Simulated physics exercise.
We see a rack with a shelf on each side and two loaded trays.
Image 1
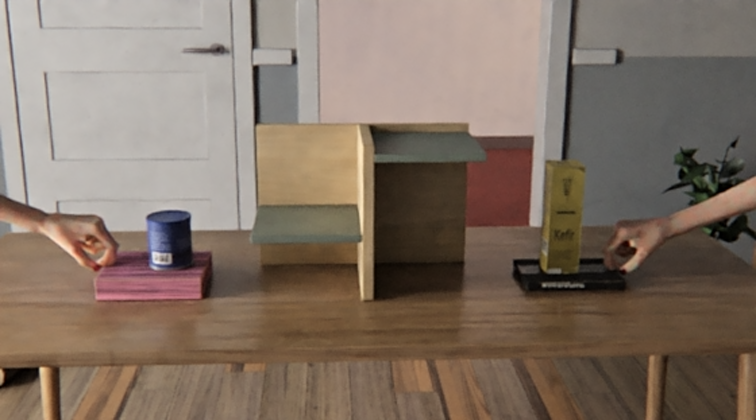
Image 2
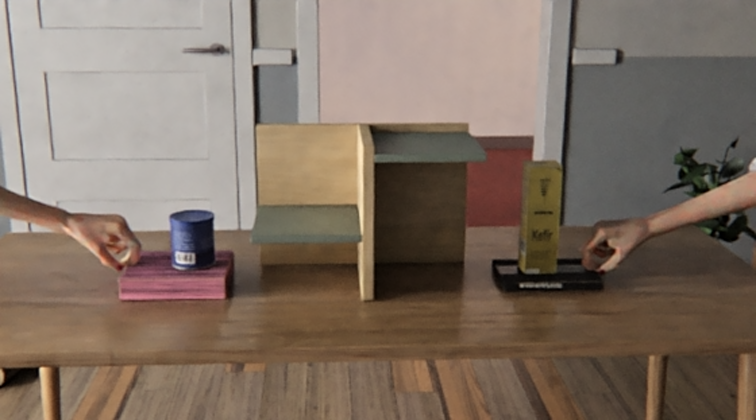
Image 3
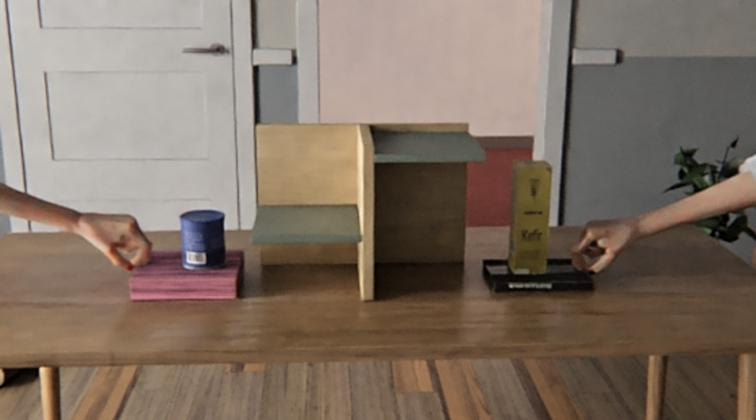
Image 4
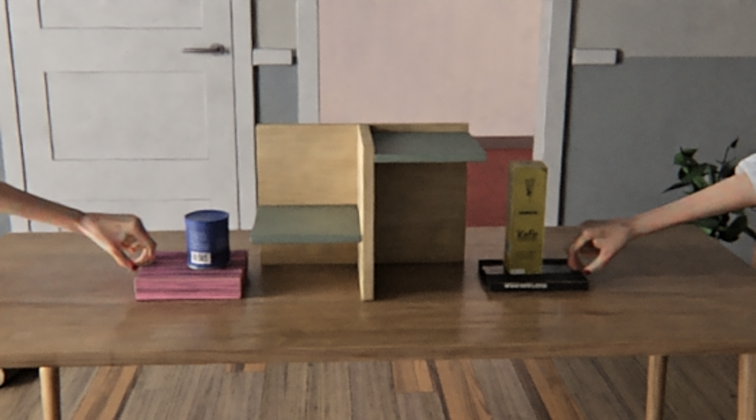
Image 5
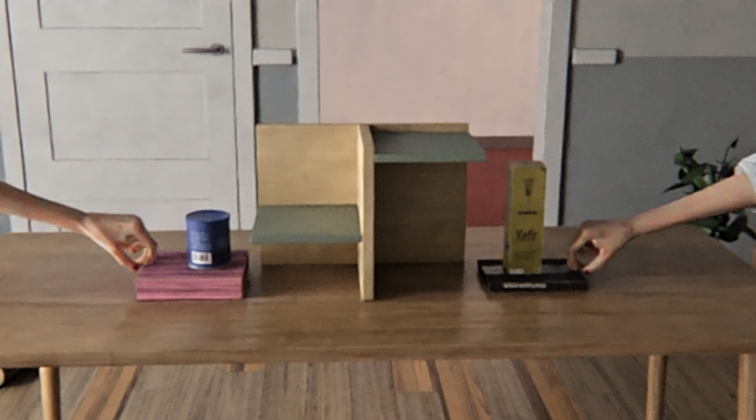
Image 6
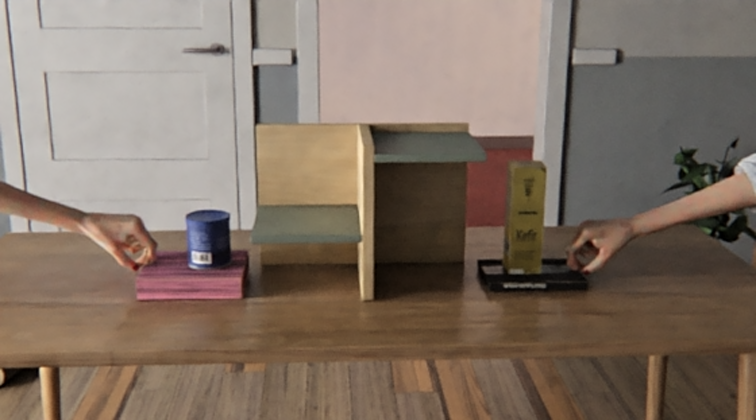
Two hands slid a pink board carrying a blue pot and a black tray carrying a yellow carton a short way inward across the table toward the wooden rack, then stayed still.
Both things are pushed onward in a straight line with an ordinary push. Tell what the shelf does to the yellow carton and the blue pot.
As I see it, the yellow carton gets through, the blue pot collides.
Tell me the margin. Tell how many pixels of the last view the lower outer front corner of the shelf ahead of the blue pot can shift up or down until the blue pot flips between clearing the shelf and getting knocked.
Up, by 12 pixels.
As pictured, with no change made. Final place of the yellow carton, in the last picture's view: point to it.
Its middle settles near (417, 219) in the last picture.
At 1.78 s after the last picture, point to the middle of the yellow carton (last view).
I'd look close to pixel (417, 219).
Then, 1.78 s after the last picture, yellow carton riding along near (417, 219); blue pot pushed back on its carrier near (233, 240).
At rest, the yellow carton rides in untouched, near (417, 219); the blue pot gets scraped off its spot, near (207, 263).
